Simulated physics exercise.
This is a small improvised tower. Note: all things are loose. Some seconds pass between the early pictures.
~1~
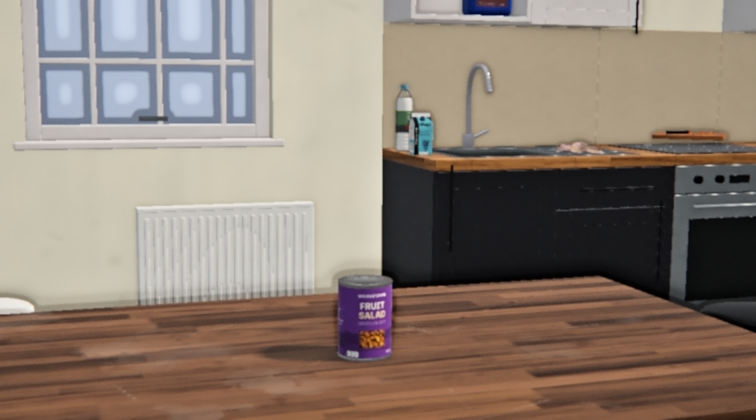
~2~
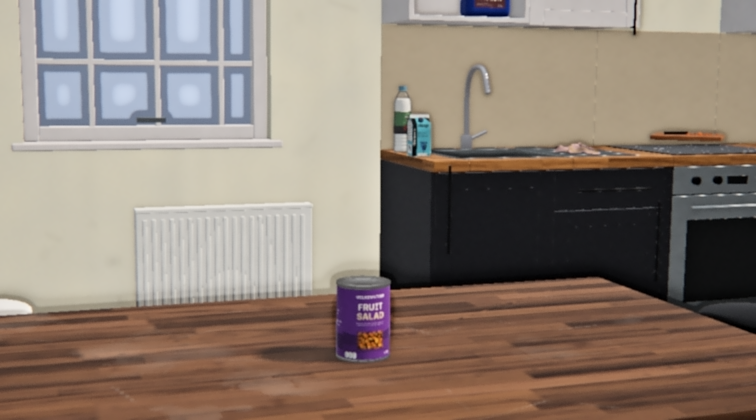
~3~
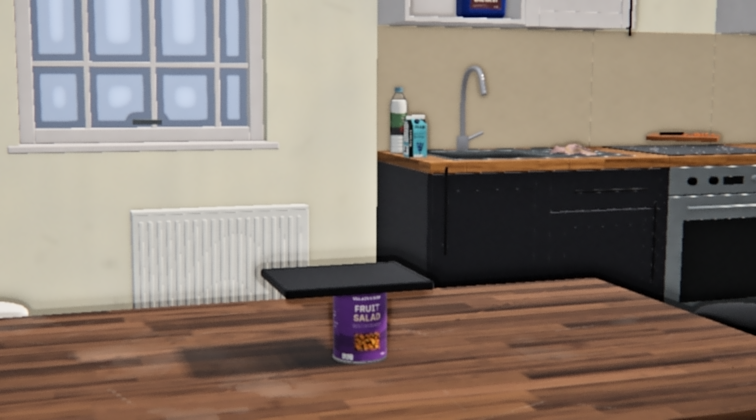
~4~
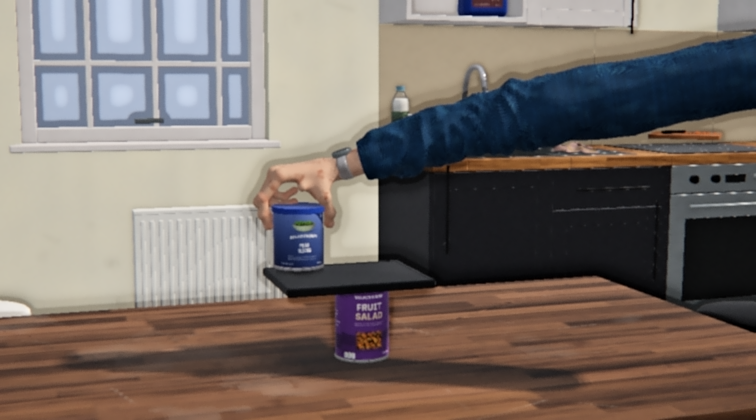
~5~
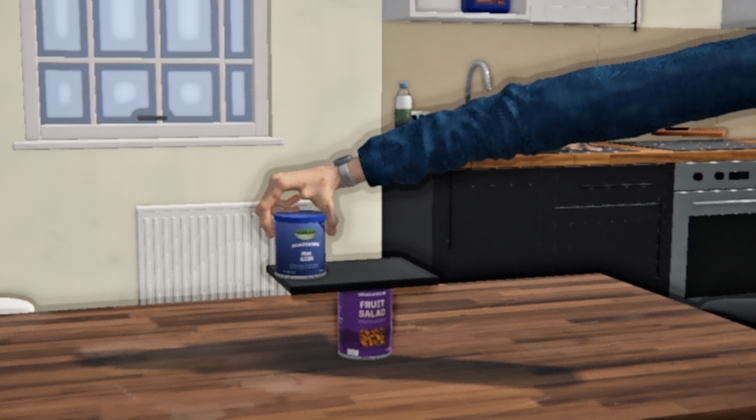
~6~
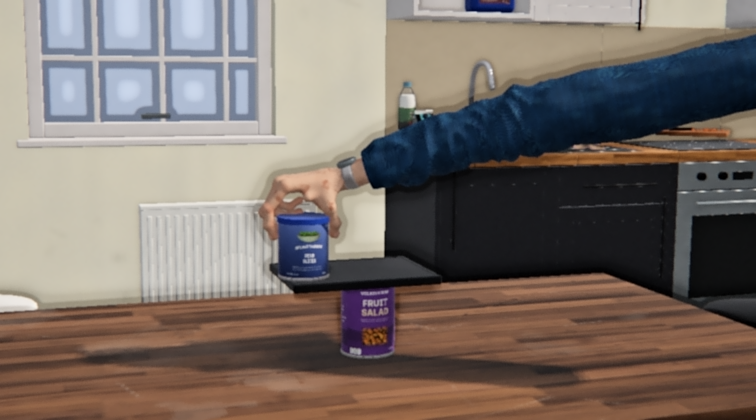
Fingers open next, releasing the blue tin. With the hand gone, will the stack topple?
Yes. The stack is left disturbed.
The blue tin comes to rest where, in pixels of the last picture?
At about (233, 347).
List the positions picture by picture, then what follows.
The last thing is not in view yet; purple tin (365, 317), in the first frame.
The last thing is not in view yet; purple tin (363, 318), in the second frame.
The last thing is not in view yet; purple tin (360, 320), in the third frame.
Still above its spot; blue tin (298, 236); purple tin (362, 318), in the fourth frame.
In place under the hand; blue tin (300, 244); purple tin (365, 315), in the fifth frame.
In place under the hand; blue tin (303, 246); purple tin (368, 314), in the sixth frame.
Then, 0.30 s later than the last frame, blue tin now fallen; black lid tilted by 72°.
Then, 0.60 s later than the last frame, black lid on its side.
When it is over, fallen, black lid and blue tin; purple tin as before. End places, in pixels of the last picture, blue tin near (233, 347). The stack comes apart.
